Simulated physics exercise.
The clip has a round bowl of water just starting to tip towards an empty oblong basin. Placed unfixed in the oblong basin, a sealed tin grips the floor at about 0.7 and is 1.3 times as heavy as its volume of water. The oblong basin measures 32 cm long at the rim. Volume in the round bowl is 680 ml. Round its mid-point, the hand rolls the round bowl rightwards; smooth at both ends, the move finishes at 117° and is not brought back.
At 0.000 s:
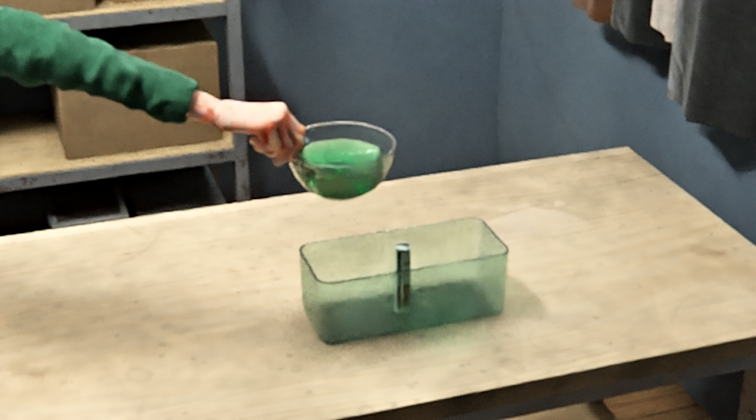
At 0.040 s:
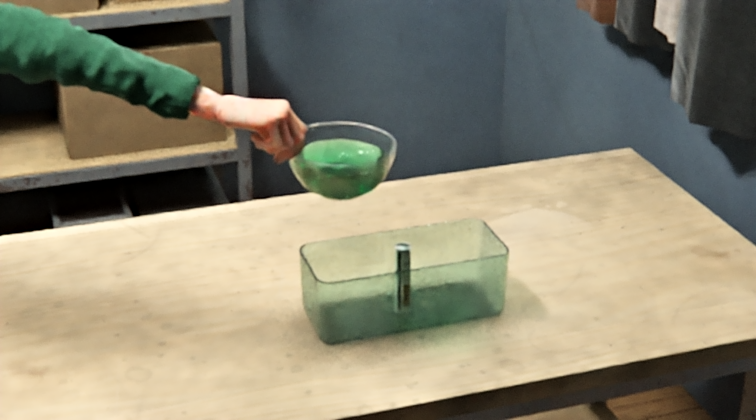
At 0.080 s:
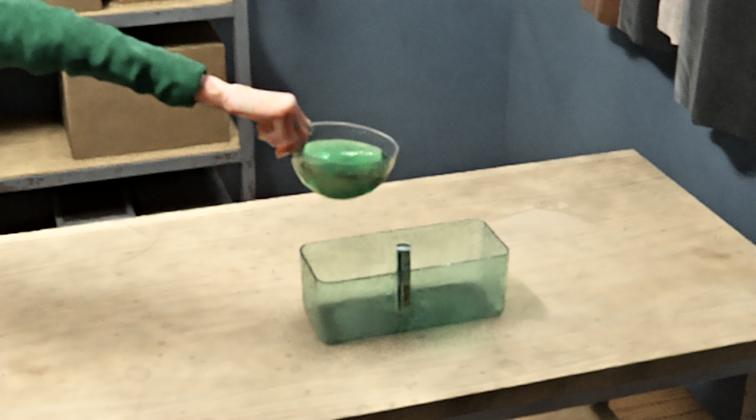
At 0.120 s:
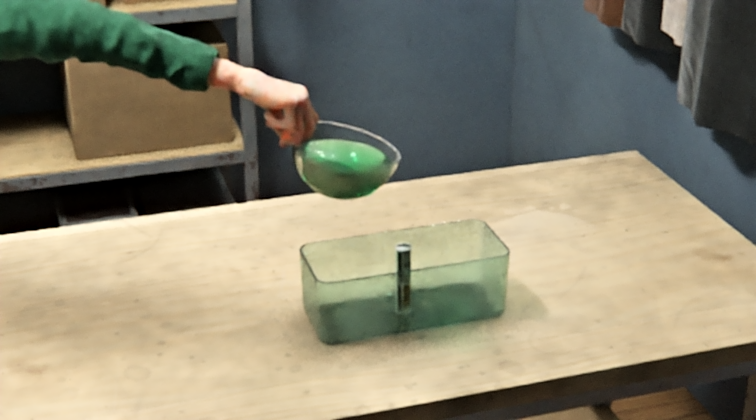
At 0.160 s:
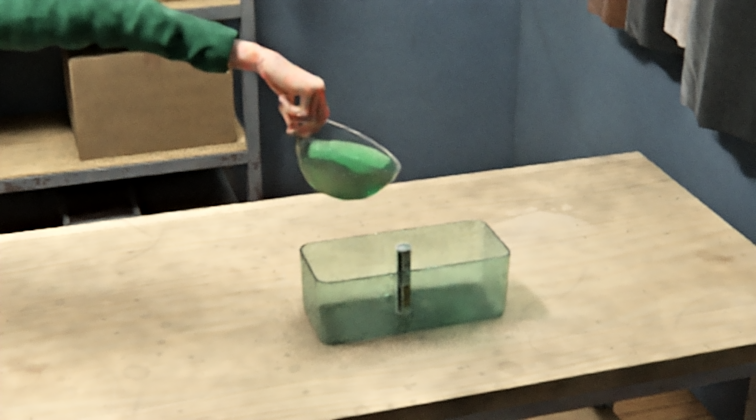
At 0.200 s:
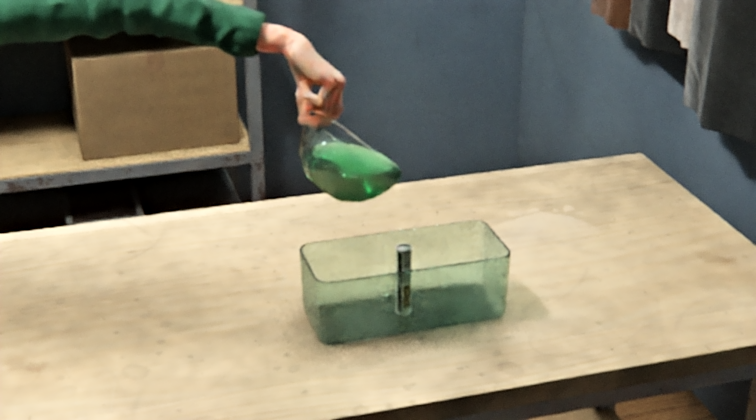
Hand in a green sleeve rolling a clear round bowl of green liquid rightwards above an oblong basin on a wooden table.
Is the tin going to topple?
It rides it out.
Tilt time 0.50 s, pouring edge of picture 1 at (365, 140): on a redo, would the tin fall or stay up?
After that, the tin overturns.
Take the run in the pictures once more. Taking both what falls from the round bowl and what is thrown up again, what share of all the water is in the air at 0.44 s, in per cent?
About 40 per cent.
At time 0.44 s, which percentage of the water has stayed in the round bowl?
2 %.
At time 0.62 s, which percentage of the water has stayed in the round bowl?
0 per cent or so.
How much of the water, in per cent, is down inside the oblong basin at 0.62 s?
Looks like about 90 % of the whole amount.
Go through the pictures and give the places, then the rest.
Tilt 0°; pouring edge (392, 138); surface from (291, 163) to (386, 150); the oblong basin's rim runs from (309, 266) to (495, 235); the tin's top is at (403, 249), in the first frame.
Tilt 2°; pouring edge (393, 139); surface from (292, 162) to (387, 151), in the second frame.
Tilt 7°; pouring edge (395, 144); surface from (293, 160) to (388, 153), in the third frame.
Tilt 16°; pouring edge (397, 152); surface from (296, 157) to (390, 156), in the fourth frame.
Tilt 27°; pouring edge (397, 162); surface from (299, 156) to (394, 159), in the fifth frame.
Tilt 40°; pouring edge (394, 175); surface from (302, 157) to (384, 162); 3 per cent is over the edge, in the sixth frame.
By 0.44 s the tilt is 113° and 2 per cent is still to pour; the tin stands where it began.
By 0.62 s the tilt is 117° and 0 per cent is still to pour; the tin stands where it began.
By 0.80 s the tilt is 117° and 0 per cent is still to pour; the tin stands where it began.
By 1.00 s the tilt is 117° and 0 per cent is still to pour; the tin stands where it began.
At rest the tin stands where it began.
